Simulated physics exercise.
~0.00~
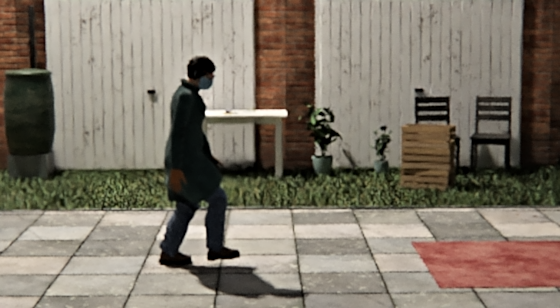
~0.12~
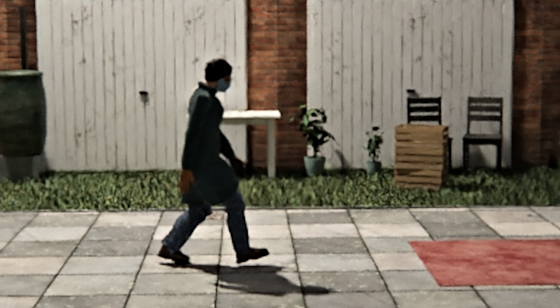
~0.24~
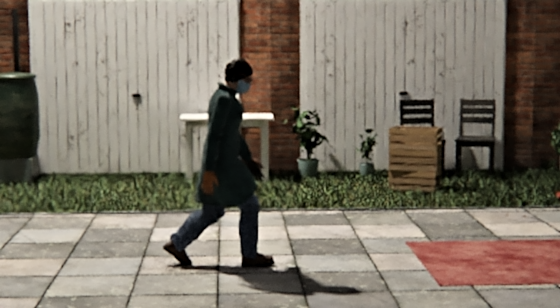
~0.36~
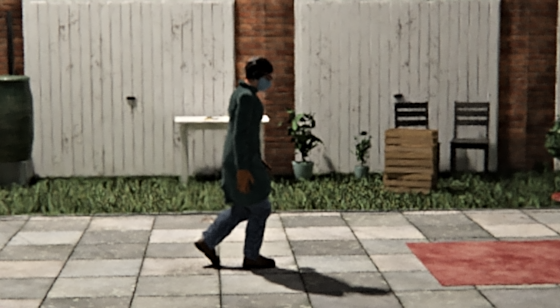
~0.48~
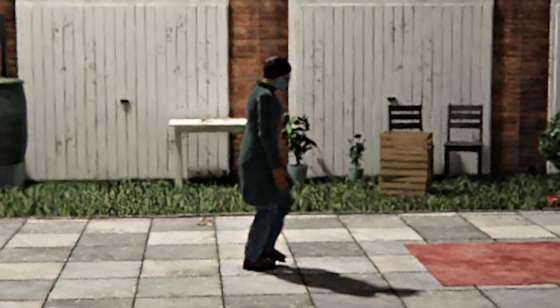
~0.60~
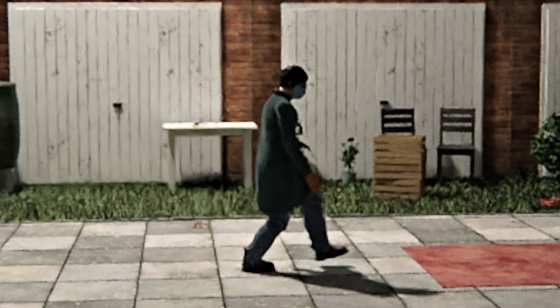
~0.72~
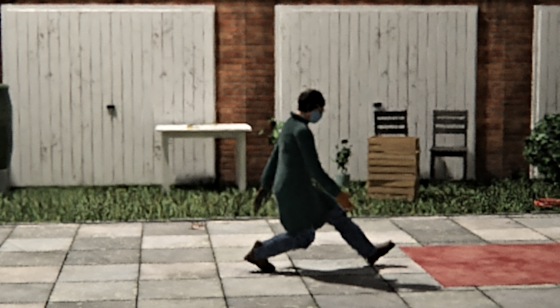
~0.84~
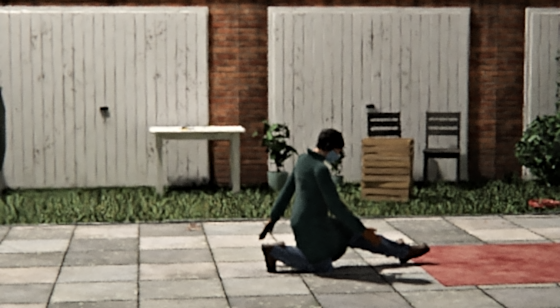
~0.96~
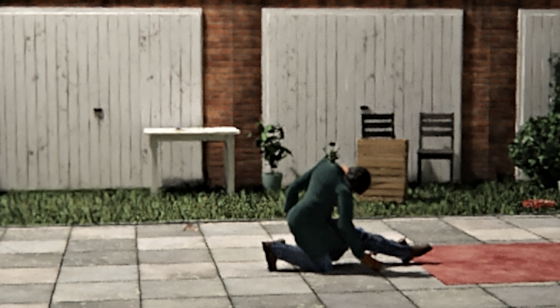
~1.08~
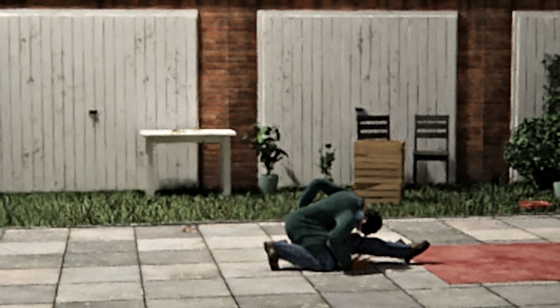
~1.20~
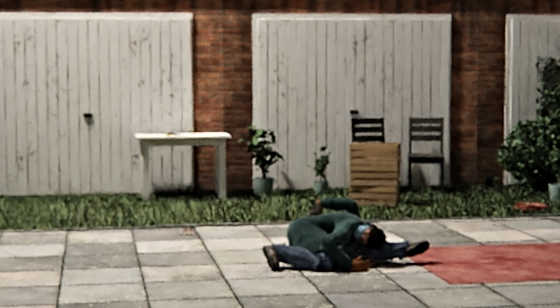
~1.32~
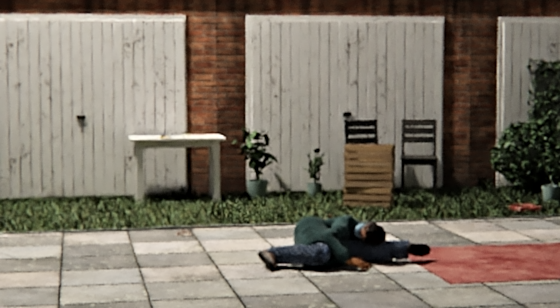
In this clip, a masked person in a dark green coat walks right across a paved patio toward a red mat, then sinks with one leg stretched forward, folds over and ends lying on the paving, head and chest short of the mat's near edge.
